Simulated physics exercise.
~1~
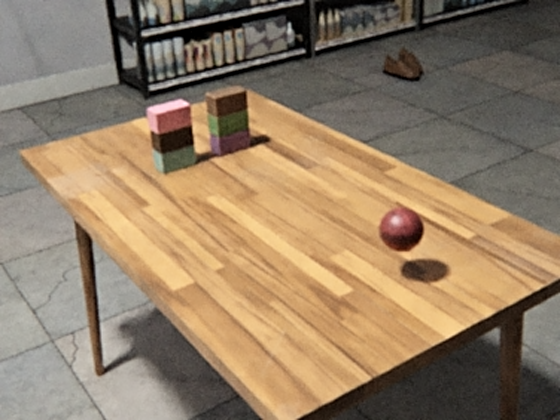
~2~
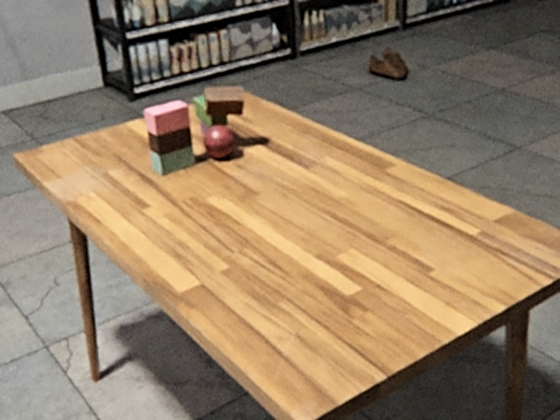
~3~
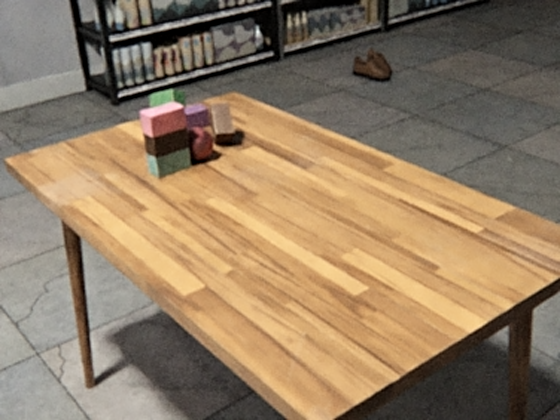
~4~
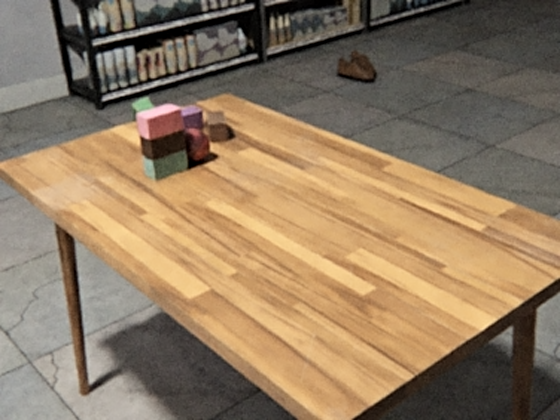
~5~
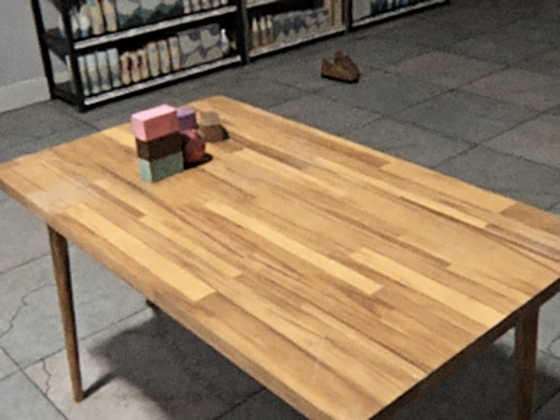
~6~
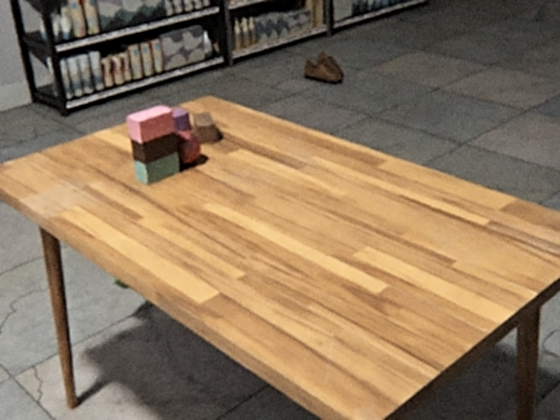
On a wooden table, a red ball hits stacked blocks, knocking a green one off.
